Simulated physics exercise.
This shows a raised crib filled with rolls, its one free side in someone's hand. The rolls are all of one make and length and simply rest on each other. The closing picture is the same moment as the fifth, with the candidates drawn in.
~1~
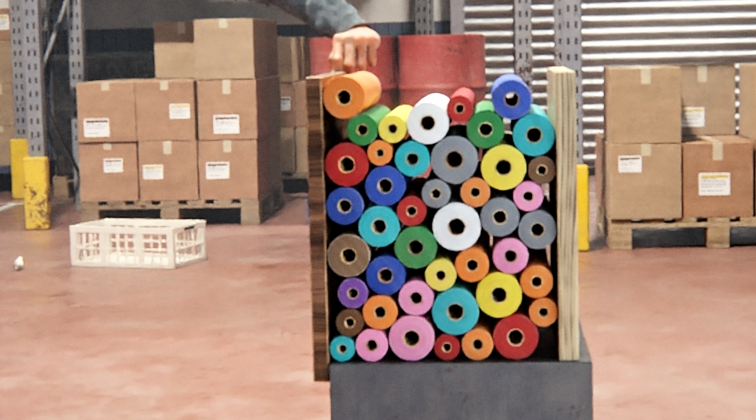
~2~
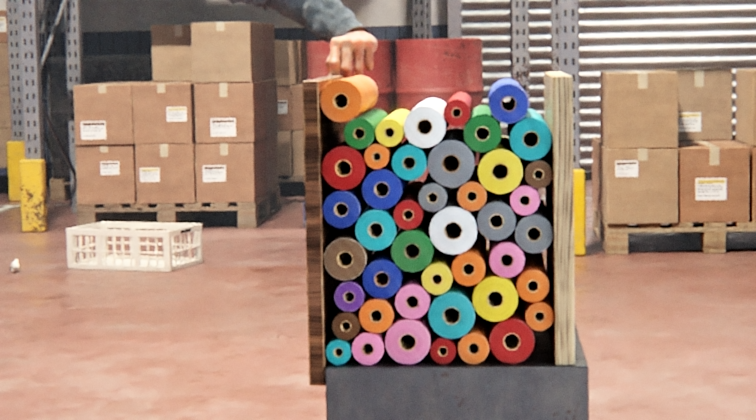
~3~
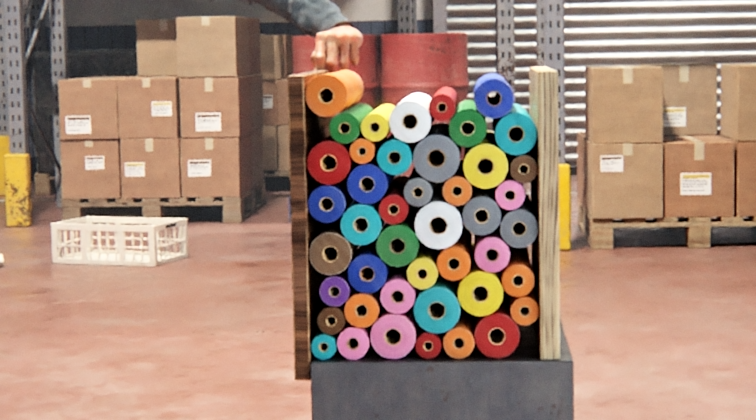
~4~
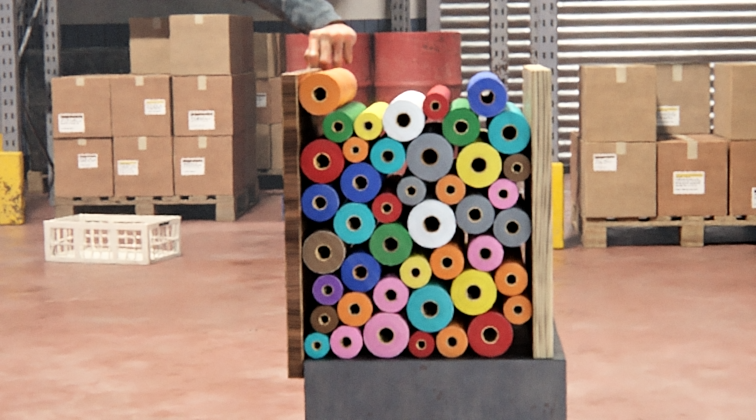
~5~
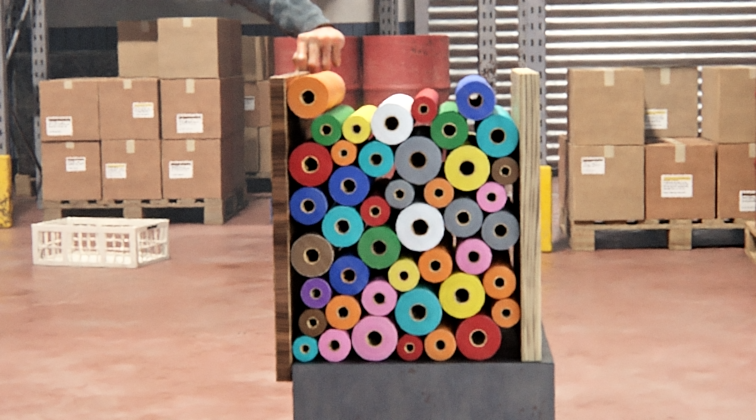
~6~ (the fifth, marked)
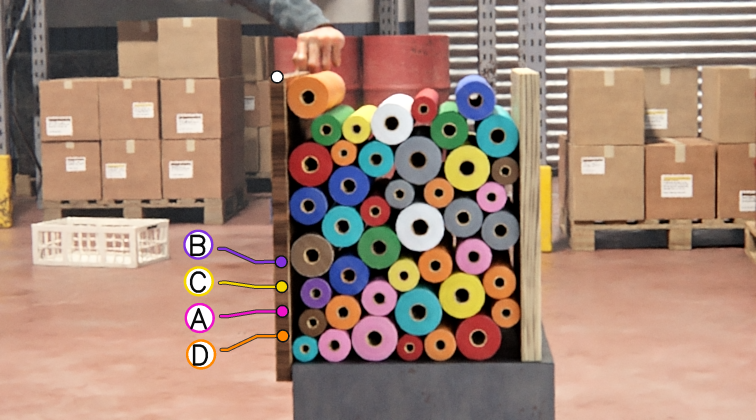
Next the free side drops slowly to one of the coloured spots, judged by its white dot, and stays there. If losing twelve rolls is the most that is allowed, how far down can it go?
B is the limit.
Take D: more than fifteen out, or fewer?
At D, more than fifteen.
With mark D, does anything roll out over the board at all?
Yes, at D.
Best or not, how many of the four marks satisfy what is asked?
One of them.
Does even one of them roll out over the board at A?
Yes, at A.
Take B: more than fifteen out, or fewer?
Fewer than fifteen.
On the marked copy, A at (283, 311); B at (281, 262); C at (282, 286); D at (283, 336); the white dot at (277, 77).
With B. Early on, top of the board (288, 155).
Further on, top of the board (290, 243).
At the end, top of the board (290, 261), ten out over the board.
As for the rest, A more than twelve out over the board; C more than twelve out over the board; D more than twelve out over the board.
